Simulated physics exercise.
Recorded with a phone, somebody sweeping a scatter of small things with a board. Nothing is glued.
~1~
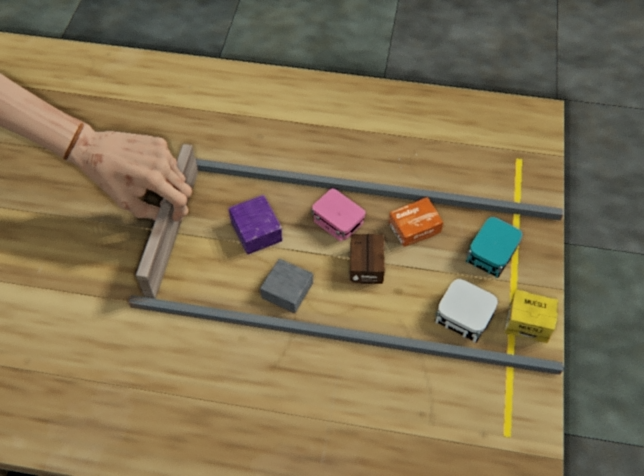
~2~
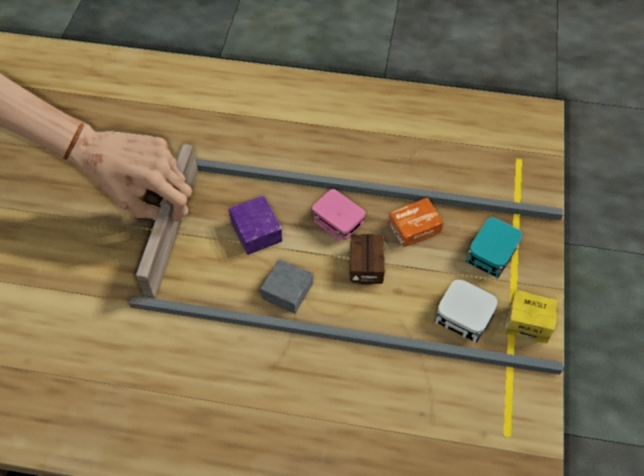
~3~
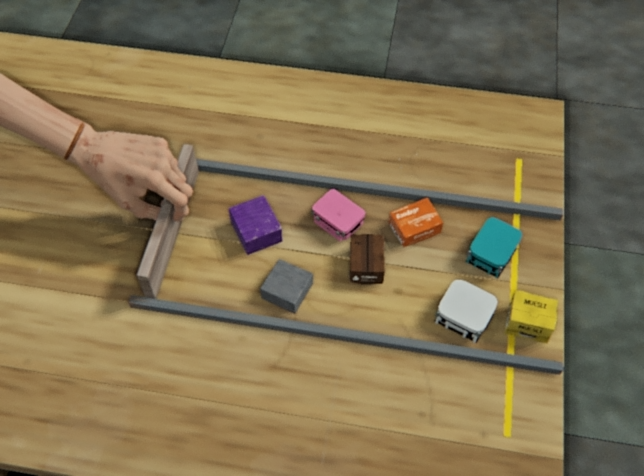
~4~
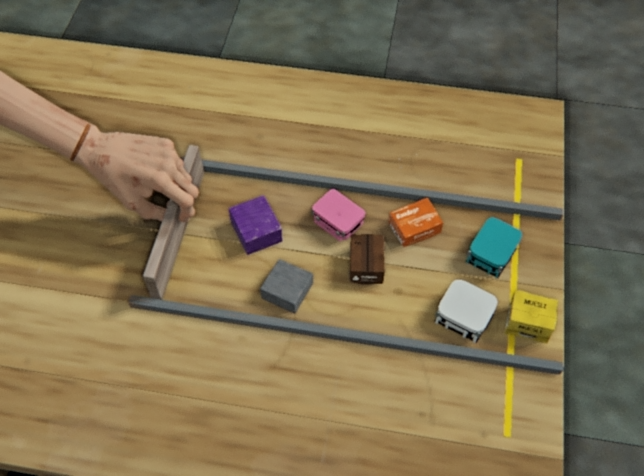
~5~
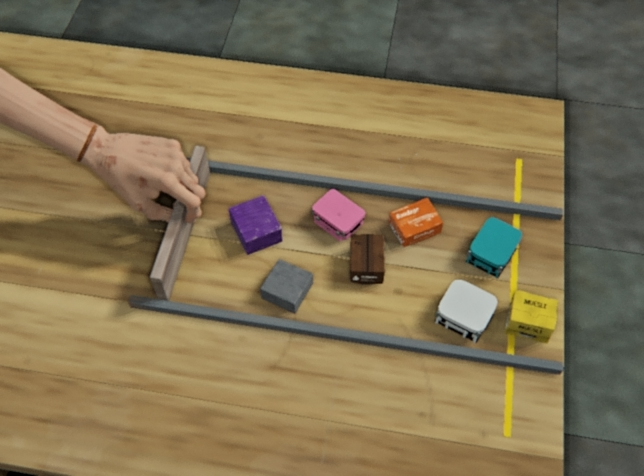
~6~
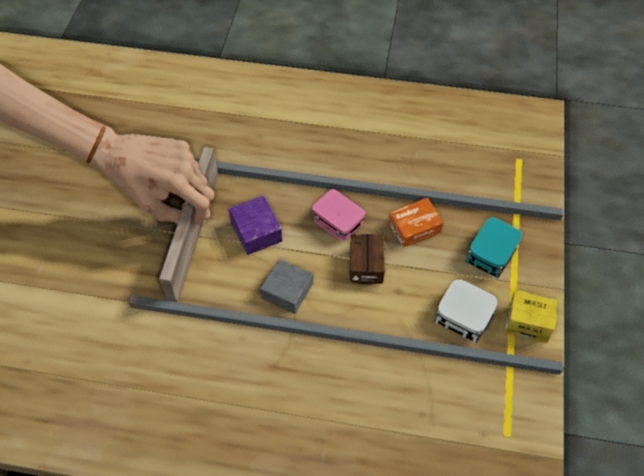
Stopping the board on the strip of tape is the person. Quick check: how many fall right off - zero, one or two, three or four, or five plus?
I predict five or more come down off the table.
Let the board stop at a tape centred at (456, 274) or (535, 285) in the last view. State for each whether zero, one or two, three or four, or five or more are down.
The falls would be no fall at all; at least five.
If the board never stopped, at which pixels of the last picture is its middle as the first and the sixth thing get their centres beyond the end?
At (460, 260) for the first, at (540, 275) for the sixth.
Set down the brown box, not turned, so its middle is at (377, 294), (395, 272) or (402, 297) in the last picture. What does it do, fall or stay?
Taking each place in turn, the object ends up off; ends up off; ends up off.
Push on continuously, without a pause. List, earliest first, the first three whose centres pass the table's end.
The yellow box, then the turquoise case, then the orange box.
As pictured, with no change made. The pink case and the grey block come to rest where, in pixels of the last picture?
Pink case: (540, 235); grey block: (534, 319).
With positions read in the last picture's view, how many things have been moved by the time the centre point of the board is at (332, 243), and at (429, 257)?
Note: First position 4; second position 8.
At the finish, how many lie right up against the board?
It ends up touching 3.
A little later, none off yet; yellow box at rest near (531, 317); turquoise case at rest near (494, 248); white case at rest near (466, 311).
When it is over, the number that fall off is five or more; down, brown box, orange box, white case, turquoise case and yellow box.
